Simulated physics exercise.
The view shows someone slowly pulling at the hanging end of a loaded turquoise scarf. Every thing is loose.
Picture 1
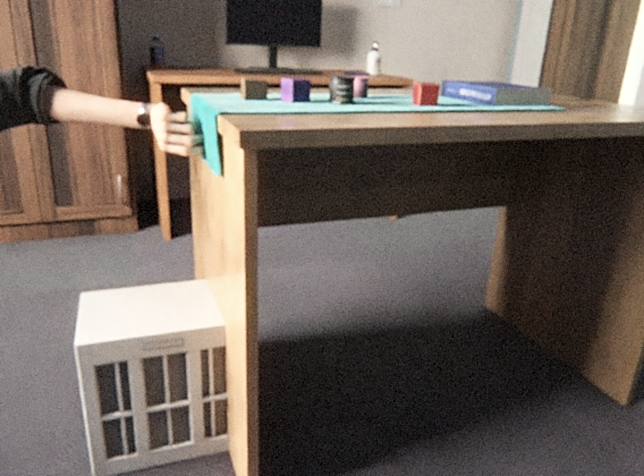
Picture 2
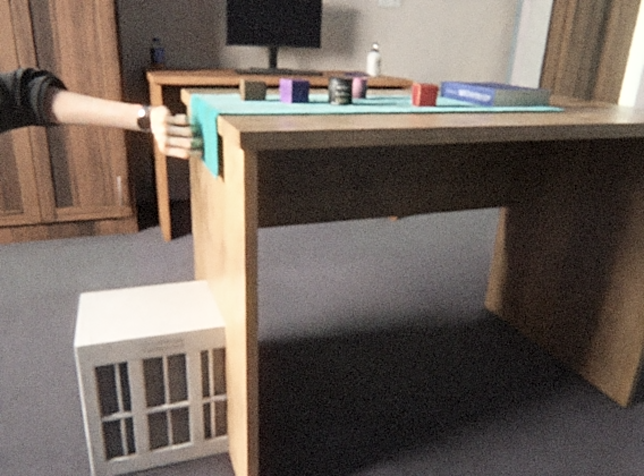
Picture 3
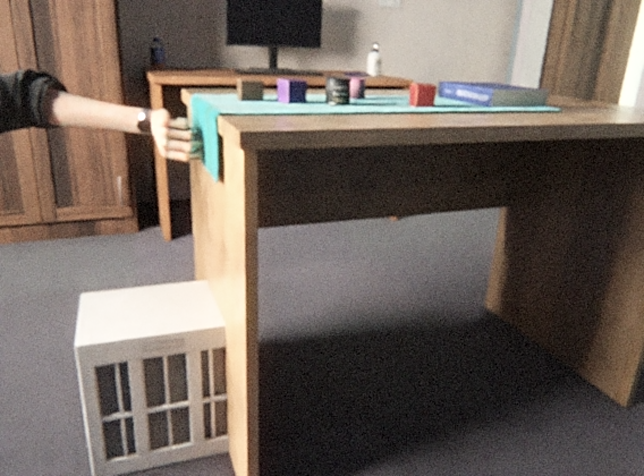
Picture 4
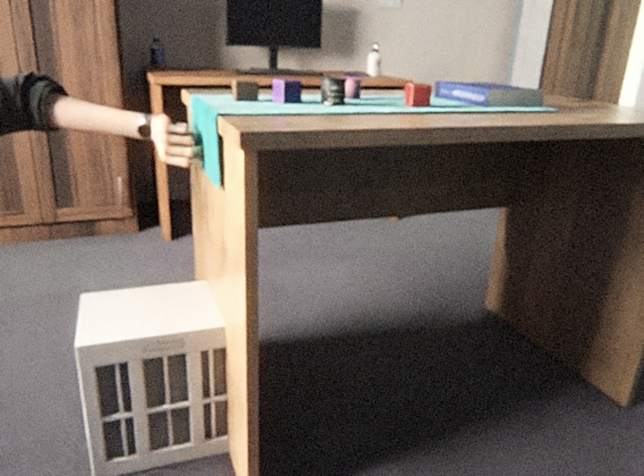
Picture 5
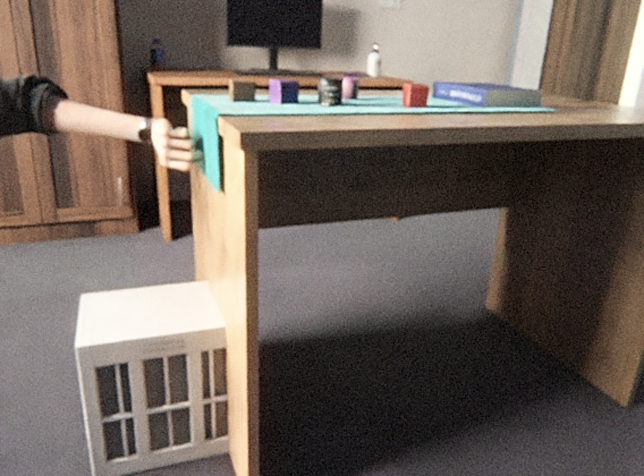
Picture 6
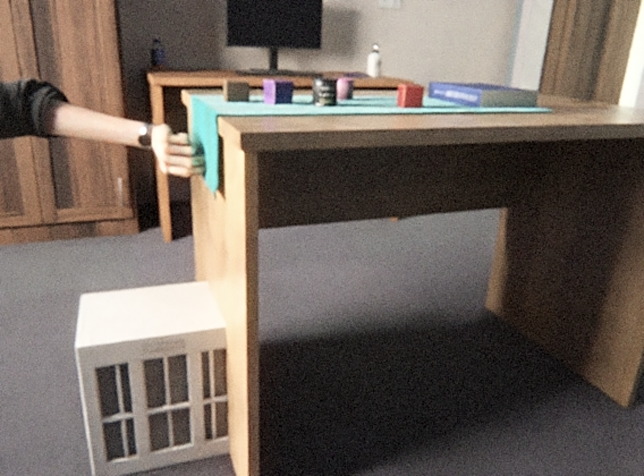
A turquoise scarf slides slowly left over the edge of a wooden desk as a hand pulls its hanging end downward, carrying the small cubes, pots and blue box on top leftward, while the white crate below stays still.
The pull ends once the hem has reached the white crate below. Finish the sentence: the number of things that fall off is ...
... three.
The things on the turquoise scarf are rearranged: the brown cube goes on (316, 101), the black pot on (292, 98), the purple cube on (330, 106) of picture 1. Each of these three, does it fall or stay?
Watch the brown cube go down, the black pot go down and the purple cube go down.
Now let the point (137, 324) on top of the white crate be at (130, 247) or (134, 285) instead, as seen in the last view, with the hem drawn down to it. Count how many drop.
Then 1 and 2.
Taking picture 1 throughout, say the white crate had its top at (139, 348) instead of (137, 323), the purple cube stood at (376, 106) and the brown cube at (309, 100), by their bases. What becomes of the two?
The purple cube does not stay aboard, and the brown cube does not stay aboard.
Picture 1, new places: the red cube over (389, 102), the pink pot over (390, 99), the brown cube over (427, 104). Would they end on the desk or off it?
Start with the red cube, which is kept; next the pink pot, which is kept; last the brown cube, which is kept.
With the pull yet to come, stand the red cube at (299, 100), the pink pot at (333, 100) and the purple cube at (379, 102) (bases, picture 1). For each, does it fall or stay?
Red cube dropped, pink pot dropped, purple cube kept.
A little later, hem near (205, 221); brown cube gone.
Next, hem near (205, 271); brown cube and purple cube gone.
Later still, hem on the crate; brown cube, purple cube and black pot gone.
When it is over, hem on the crate; brown cube, purple cube and black pot gone. It carries off three.
